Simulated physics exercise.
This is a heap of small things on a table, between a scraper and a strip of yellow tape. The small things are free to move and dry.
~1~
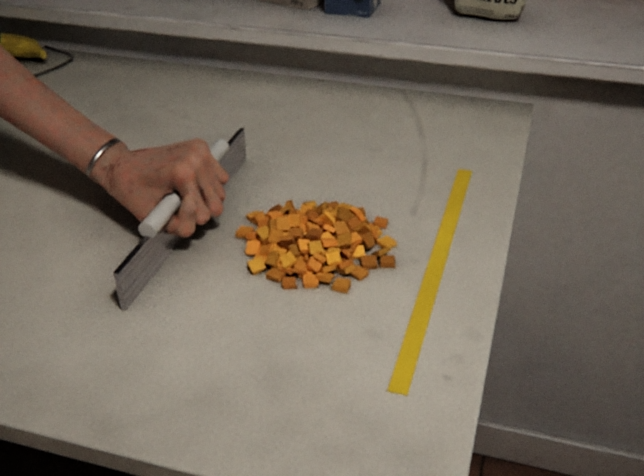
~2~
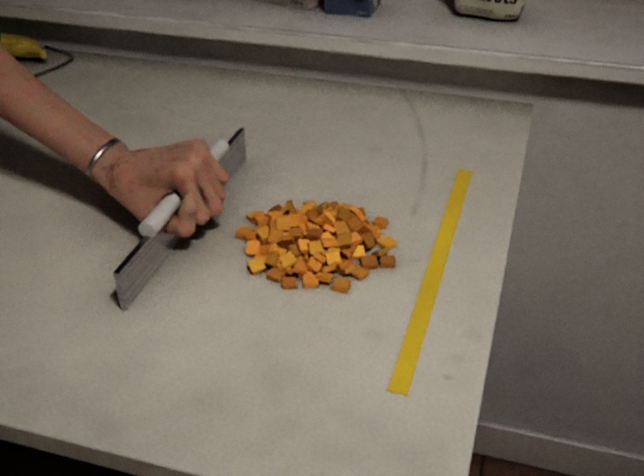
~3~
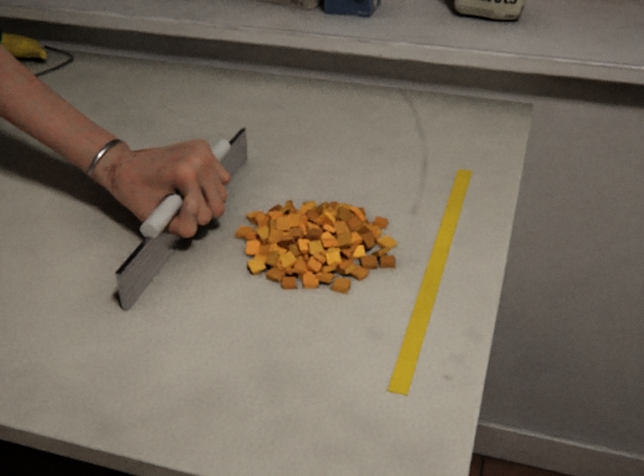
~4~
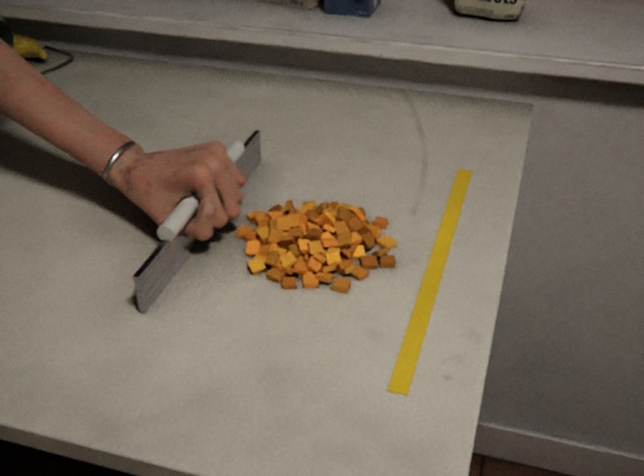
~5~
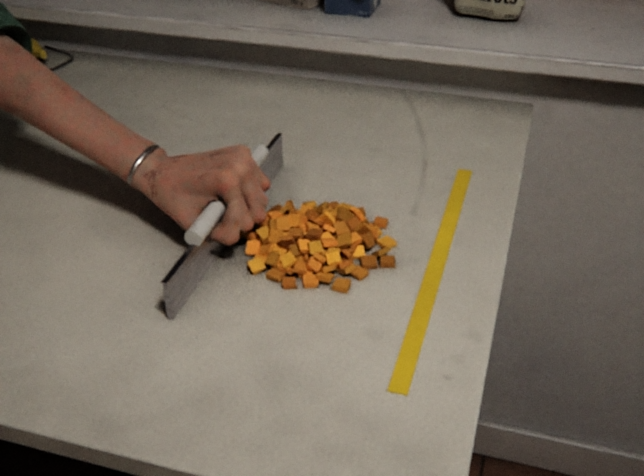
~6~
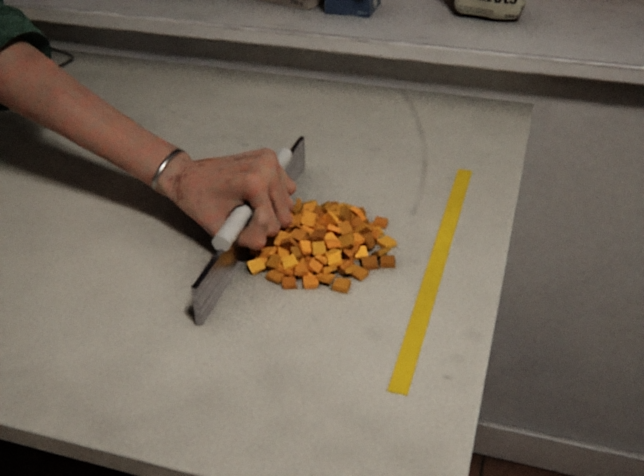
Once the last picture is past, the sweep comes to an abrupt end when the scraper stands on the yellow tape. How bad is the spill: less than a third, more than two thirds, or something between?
The share that drops is going to sit within the middle third.
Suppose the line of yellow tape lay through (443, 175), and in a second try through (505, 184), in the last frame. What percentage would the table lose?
First stop: 20 per cent; second stop: 100 per cent.
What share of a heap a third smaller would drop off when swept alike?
40 per cent or so.
Just after the last frame, scraper still moving, near (353, 216); heap all on the table, its front near (442, 278).
A moment on, scraper stopped at the yellow tape; heap roughly a quarter over the edge.
Further on, scraper stopped at the yellow tape; heap roughly half over the edge.
When it is over, scraper stopped at the yellow tape; heap roughly half over the edge.
